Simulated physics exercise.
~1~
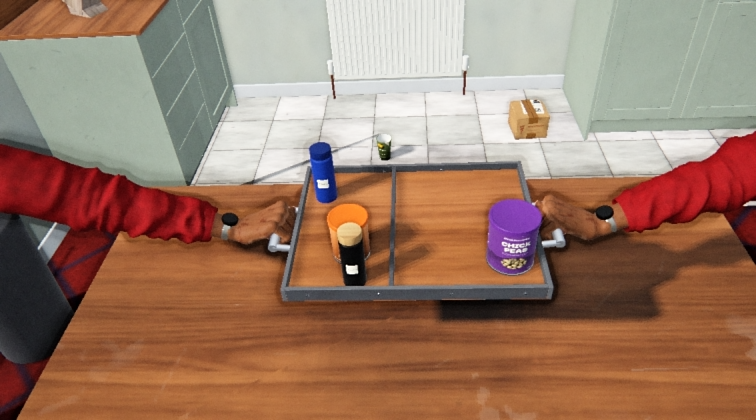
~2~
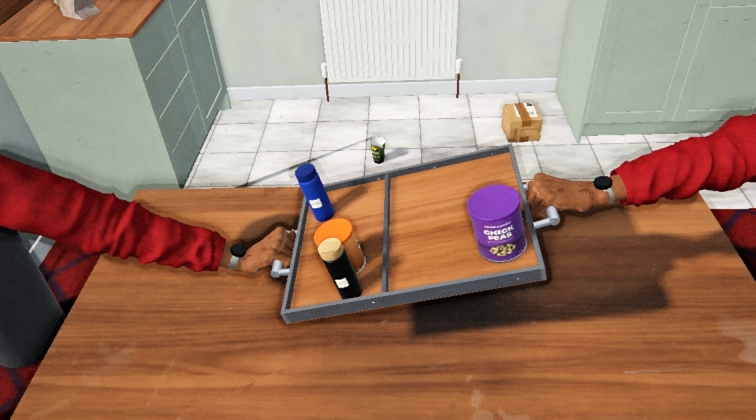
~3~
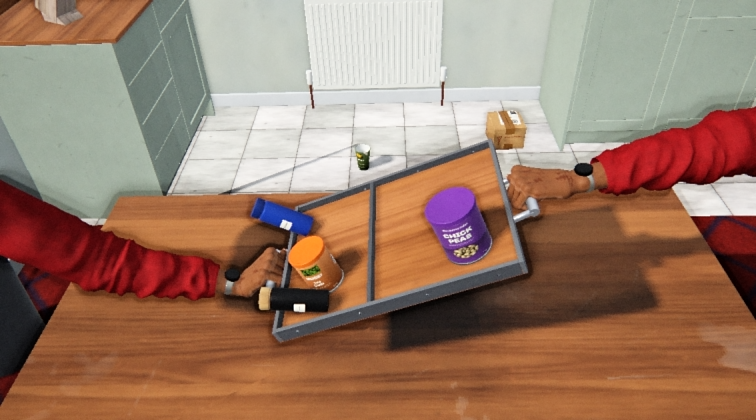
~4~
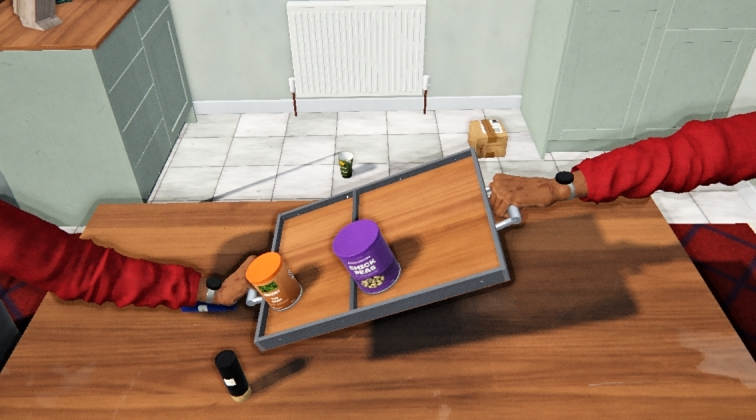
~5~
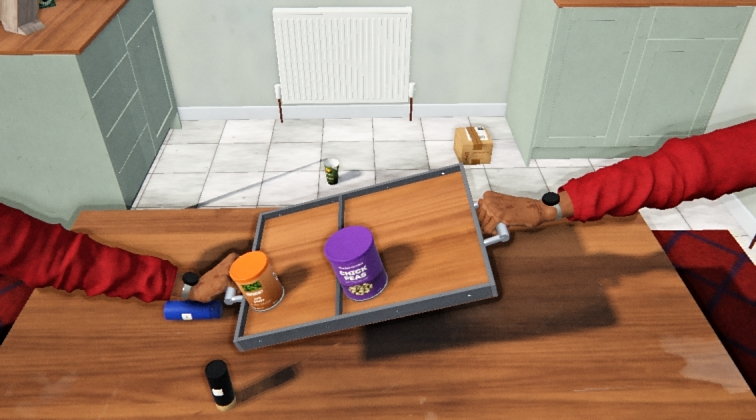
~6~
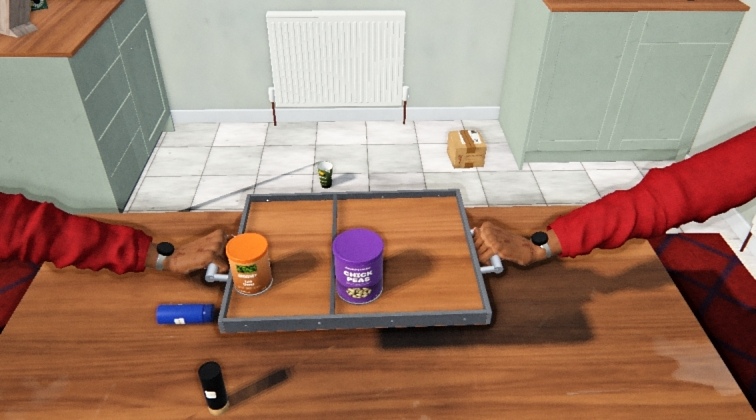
The clip opens on two red-sleeved arms holding a wood-bottomed tray level above a table, with blue and black shakers and an orange tin on the left and a purple chickpea tin at right. The hands tip the tray down to the left, and both shakers lean and topple onto their sides. The blue one goes off the left edge, and the black one follows, landing upside down on the table. Meanwhile the purple tin slides left to the cross bar and the orange tin shifts toward the rim. The hands level the tray again, with both tins upright on it and both shakers off it.
